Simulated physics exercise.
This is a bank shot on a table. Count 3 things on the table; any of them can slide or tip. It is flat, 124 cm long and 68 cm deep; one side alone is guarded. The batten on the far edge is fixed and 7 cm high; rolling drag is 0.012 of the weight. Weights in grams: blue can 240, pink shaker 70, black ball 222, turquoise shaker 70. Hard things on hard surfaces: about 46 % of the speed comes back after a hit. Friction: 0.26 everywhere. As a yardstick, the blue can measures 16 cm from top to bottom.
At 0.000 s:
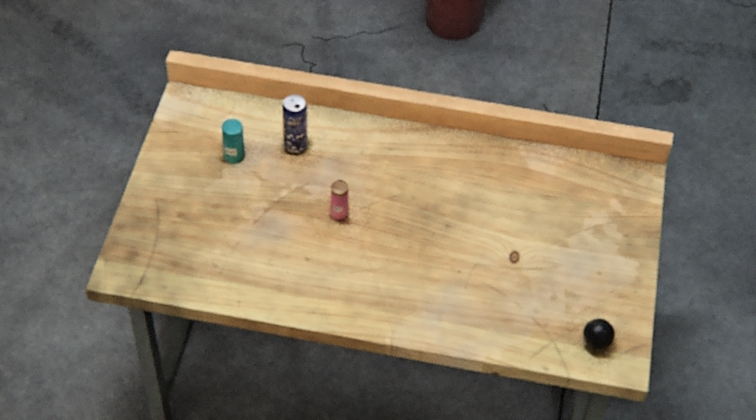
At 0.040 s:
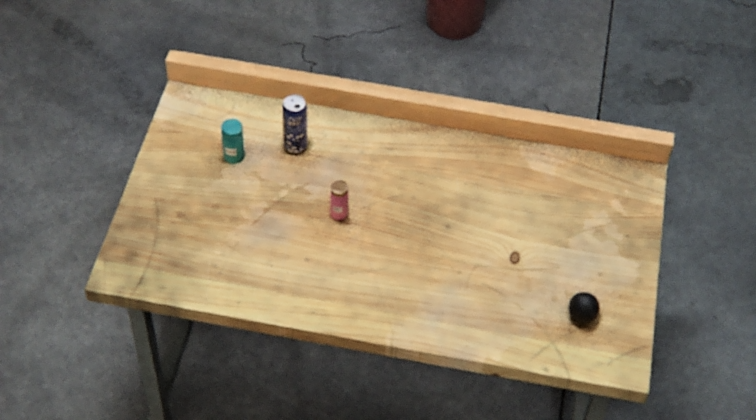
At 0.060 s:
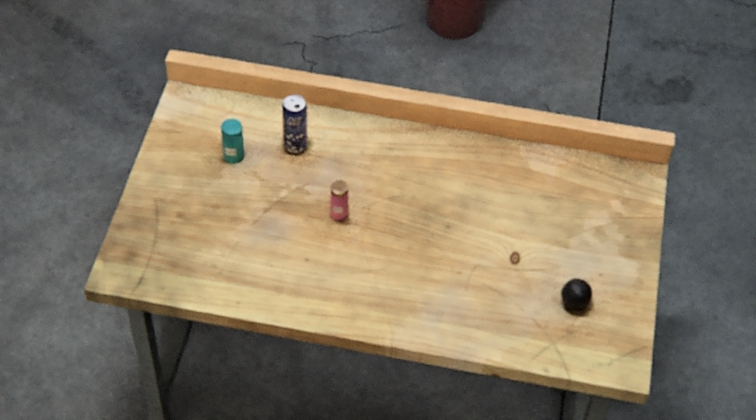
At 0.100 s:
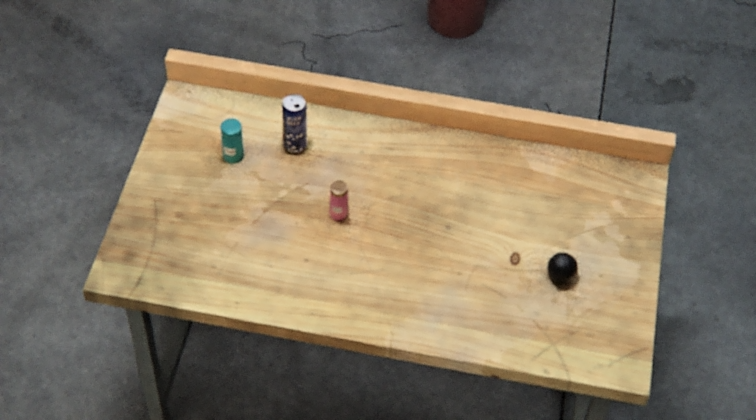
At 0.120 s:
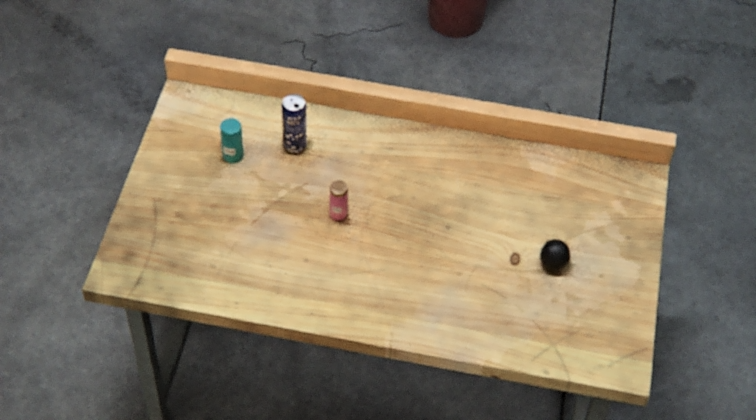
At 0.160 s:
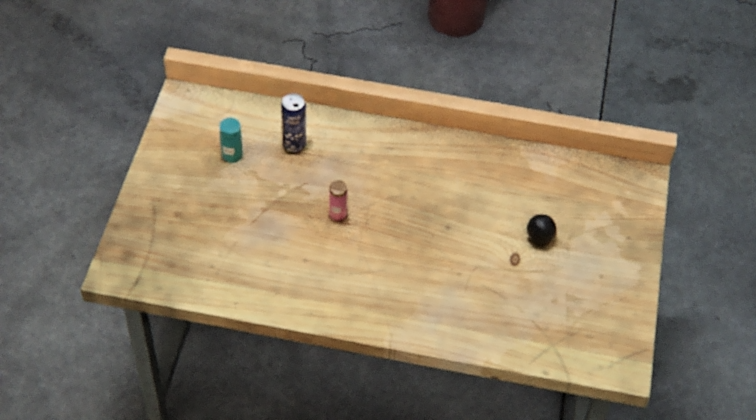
At first, a black ball sits near the lower right corner of a wooden table, with a turquoise shaker, a blue can and a pink shaker standing farther left. The ball then moves steadily up and slightly left, passing just right of a small brown spot, while the other objects stay still.
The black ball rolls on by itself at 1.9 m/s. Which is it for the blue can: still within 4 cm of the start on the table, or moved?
The blue can holds its spot.
Around 0.46 s, black ball near (439, 157).
Around 0.96 s, black ball near (267, 184).
Around 1.36 s, black ball near (130, 204).
Around 1.76 s, black ball near (36, 351).
Finally (2.0 s), all 3 still in place (within 4 cm). Final places as that camera would see them, blue can near (294, 124).
